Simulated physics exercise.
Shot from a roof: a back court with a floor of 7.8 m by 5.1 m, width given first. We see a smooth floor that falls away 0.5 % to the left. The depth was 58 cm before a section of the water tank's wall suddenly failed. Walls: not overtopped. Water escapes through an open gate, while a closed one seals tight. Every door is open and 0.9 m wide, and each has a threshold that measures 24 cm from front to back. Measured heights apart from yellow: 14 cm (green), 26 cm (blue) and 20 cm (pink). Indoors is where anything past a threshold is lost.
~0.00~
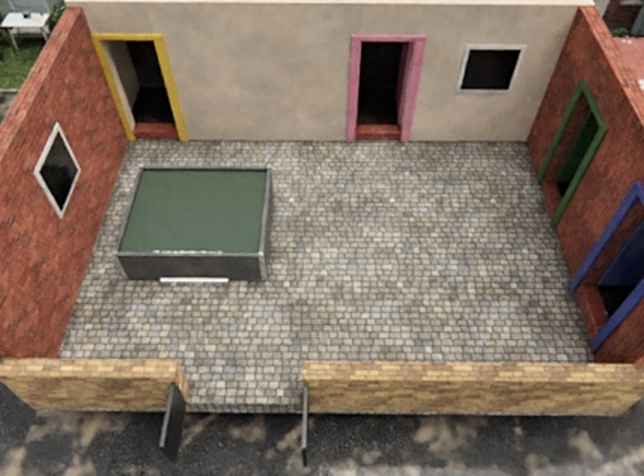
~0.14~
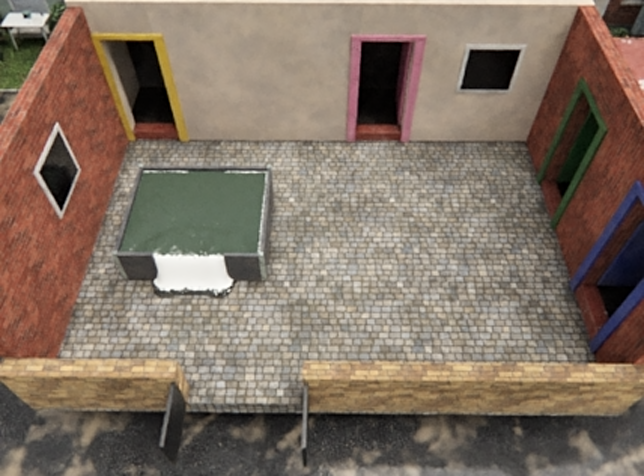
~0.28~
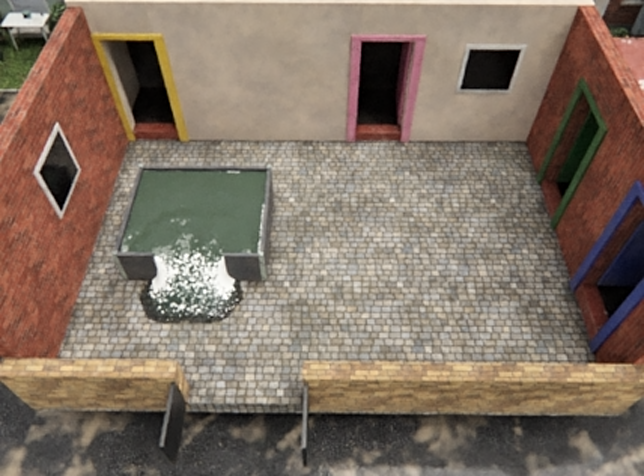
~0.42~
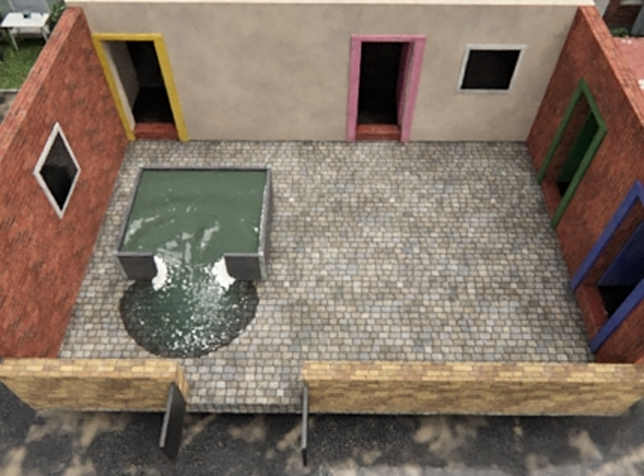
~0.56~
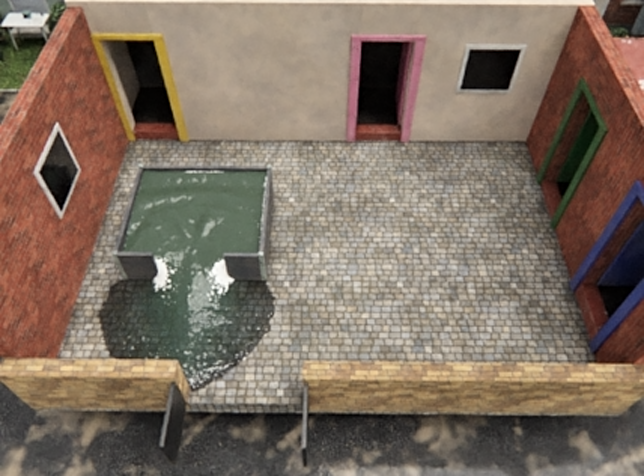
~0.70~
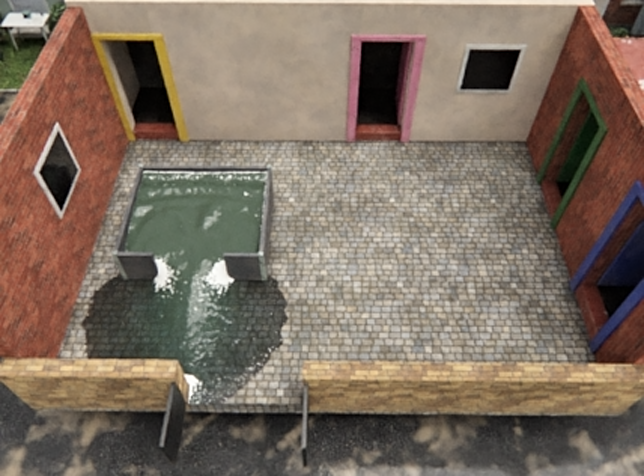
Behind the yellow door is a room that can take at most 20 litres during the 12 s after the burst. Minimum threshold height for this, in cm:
15 cm, roughly.
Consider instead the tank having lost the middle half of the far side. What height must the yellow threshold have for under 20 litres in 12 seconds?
Then it needs around 24 cm.
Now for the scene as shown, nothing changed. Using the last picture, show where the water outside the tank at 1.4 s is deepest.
Check close to (49, 385).
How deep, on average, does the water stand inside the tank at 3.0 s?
I'd put it near 27 cm.
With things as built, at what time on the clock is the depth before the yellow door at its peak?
The depth peaks at about 4.0 seconds.
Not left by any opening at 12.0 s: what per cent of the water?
Around 60 percent is still there.
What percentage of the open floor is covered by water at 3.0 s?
25 %.
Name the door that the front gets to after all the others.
That would be the green door.
After 1.4 s water covers 15 % of the floor, deepest (42 cm) near (49, 385); it has not reached the yellow door.
After 3.0 s water covers 25 % of the floor, deepest (26 cm) near (49, 385); it has not reached the yellow door.
After 12.0 s water covers 90 % of the floor, deepest (8 cm) near (124, 160); 8 cm at the yellow door, 3 litres in over its 21 cm threshold.
At the yellow door as built, the water arrived by 3.4 s and peaked near 19 cm at 4.0 s.
With a threshold of 14 cm, 27 litres would have come in within the 12 s; with 16.5 cm, 13 litres. So under 20 litres takes about 15 cm.
